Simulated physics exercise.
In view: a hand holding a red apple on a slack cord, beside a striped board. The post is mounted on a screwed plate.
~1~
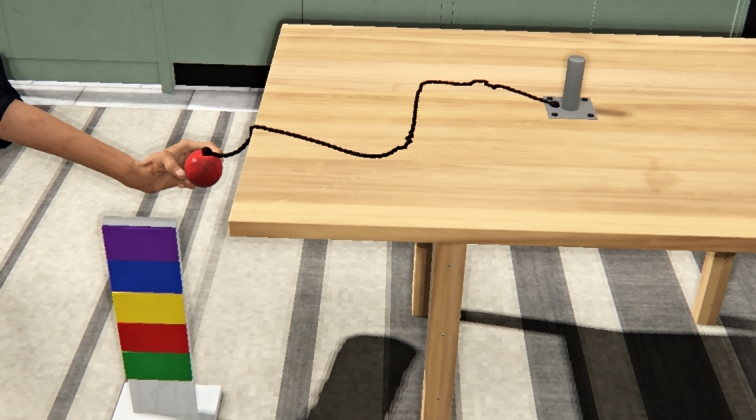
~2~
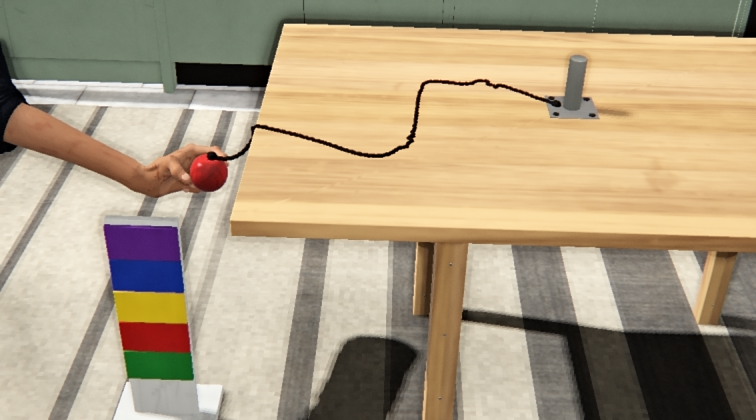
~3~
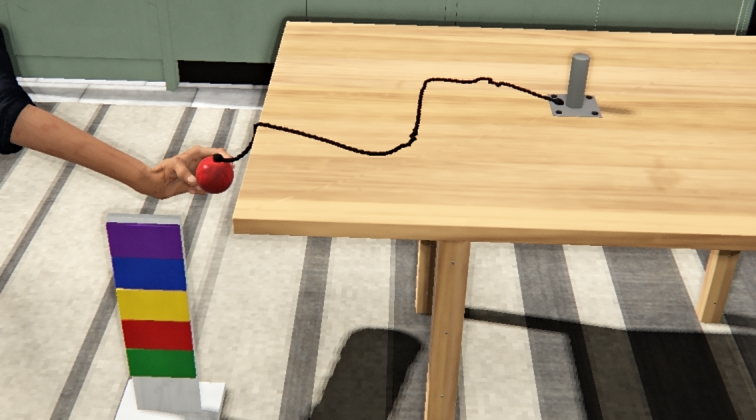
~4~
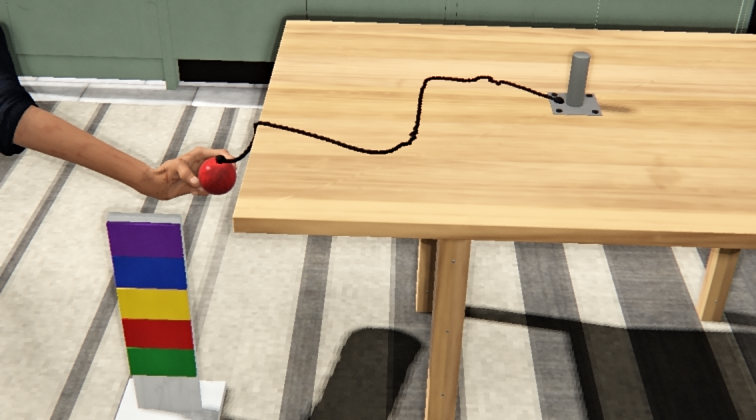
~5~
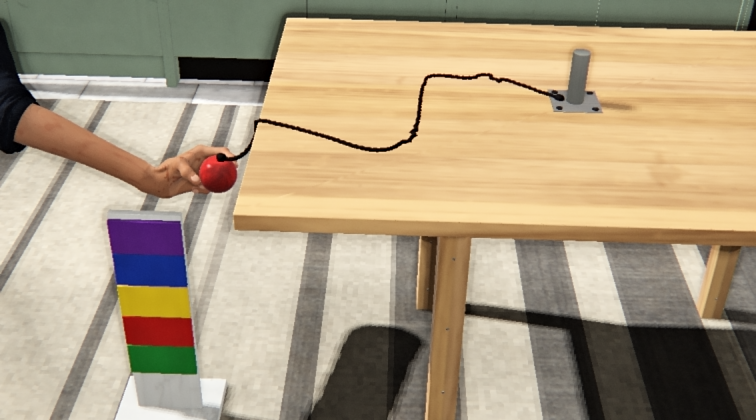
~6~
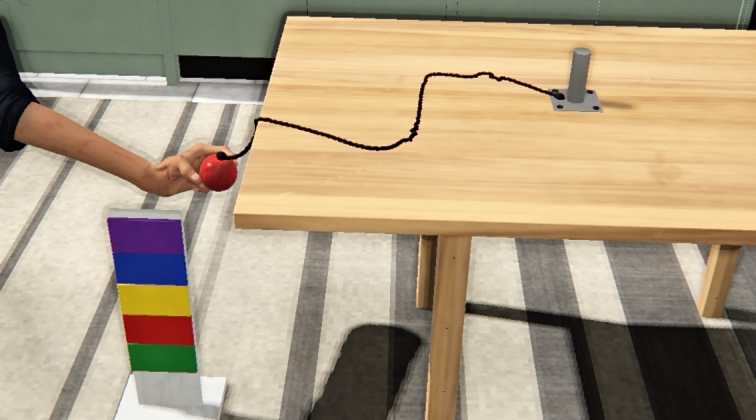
The clip shows a hand holding a red ball-like object on a slack dark cord attached to a post on a wooden table, beside a striped board; the hand shifts very slightly right and then stays nearly still.
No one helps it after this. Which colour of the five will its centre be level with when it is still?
Its centre will be level with red.
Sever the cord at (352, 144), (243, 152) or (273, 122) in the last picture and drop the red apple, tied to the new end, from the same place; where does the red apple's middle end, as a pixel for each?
(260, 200), (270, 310), (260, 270).
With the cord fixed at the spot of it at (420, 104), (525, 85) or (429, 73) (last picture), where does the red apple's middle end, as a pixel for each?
Going through the three tries, you get (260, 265), (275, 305) and (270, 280).
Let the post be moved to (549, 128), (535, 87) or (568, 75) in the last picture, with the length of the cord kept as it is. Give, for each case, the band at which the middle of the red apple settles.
Result 1: Green. Result 2: Green. Result 3: Red.
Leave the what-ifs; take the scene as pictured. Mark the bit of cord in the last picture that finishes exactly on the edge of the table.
It sits at about (416, 134).
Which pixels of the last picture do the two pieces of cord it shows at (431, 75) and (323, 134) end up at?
They end up around (396, 100) and around (273, 200).
Soon after, apple near (296, 301); level with red.
Then, apple near (259, 320); level with red.
At rest, apple near (277, 313); level with red. Its middle rests at the red band.
